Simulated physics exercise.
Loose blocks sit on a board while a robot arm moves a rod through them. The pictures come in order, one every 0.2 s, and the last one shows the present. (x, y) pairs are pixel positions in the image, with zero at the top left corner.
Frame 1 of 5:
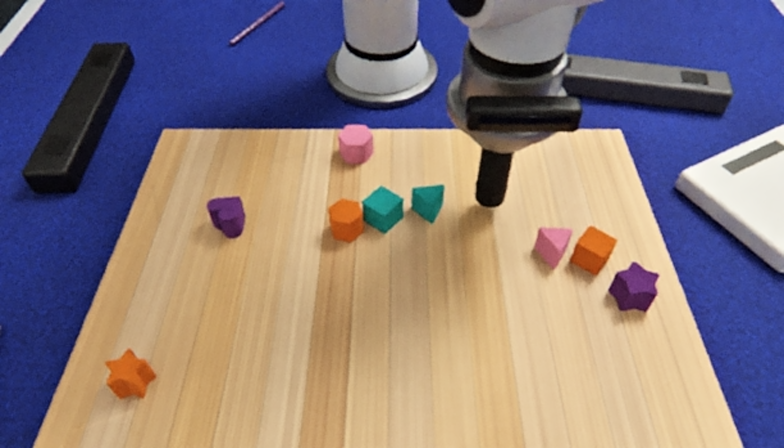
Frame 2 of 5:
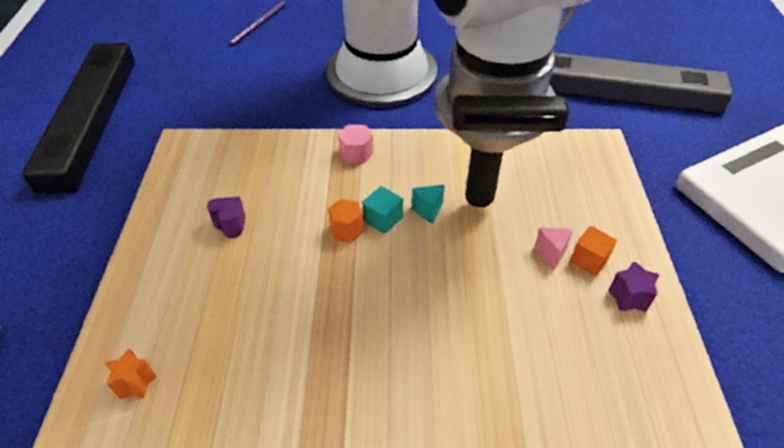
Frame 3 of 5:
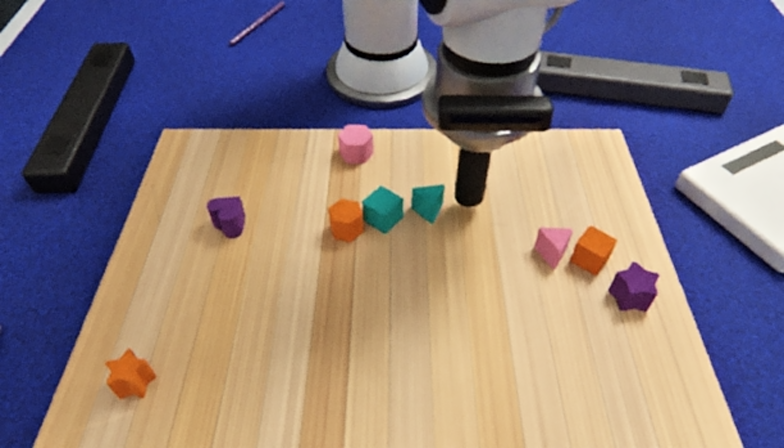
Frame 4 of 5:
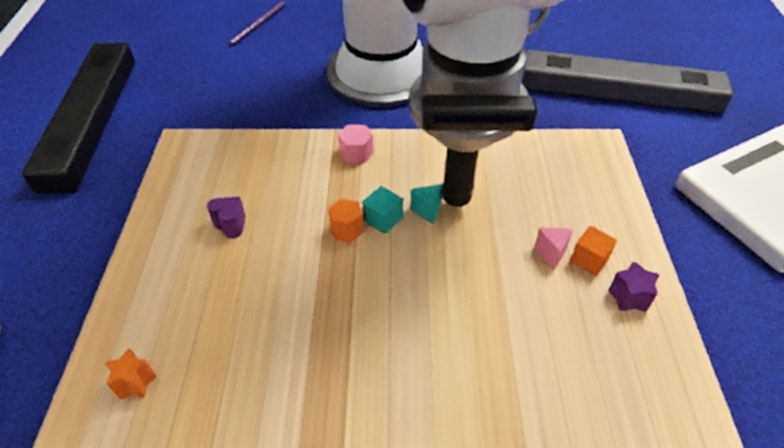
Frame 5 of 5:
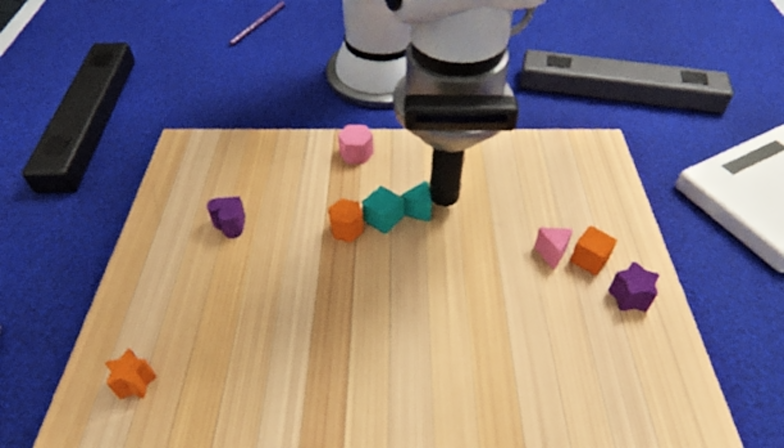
The footage shows small colored blocks scattered on a wooden board as a robot arm moves its black rod steadily left, reaching the turquoise three-sided block and nudging it slightly left toward the neighboring turquoise block, while the others stay still.
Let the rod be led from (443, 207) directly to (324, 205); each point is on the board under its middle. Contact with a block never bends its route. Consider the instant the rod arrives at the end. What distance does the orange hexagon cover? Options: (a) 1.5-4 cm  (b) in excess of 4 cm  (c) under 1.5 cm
That would be a.
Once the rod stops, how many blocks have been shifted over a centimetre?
Blocks displaced: At least 3.
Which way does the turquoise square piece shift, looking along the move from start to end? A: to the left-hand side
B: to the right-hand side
The answer is A.
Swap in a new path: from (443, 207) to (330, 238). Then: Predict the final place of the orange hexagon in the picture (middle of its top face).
Final place: (268, 208).
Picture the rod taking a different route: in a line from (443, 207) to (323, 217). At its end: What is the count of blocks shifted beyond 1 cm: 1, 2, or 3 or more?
The push moves three or more blocks more than 1 cm.
What follows on the original path. One third of the way, rod at (403, 196); turquoise square piece at (378, 202); turquoise three-sided block at (379, 178), turned 20° clockwise.
Two thirds of the way, rod at (362, 195); orange hexagon at (321, 223); turquoise square piece at (354, 209), turned 25° anticlockwise; turquoise three-sided block at (352, 170), turned 80° clockwise.
At the end, rod at (323, 194); orange hexagon at (320, 224); pink hexagon still; turquoise square piece at (353, 209), turned 35° anticlockwise; turquoise three-sided block at (348, 168), turned 95° clockwise.
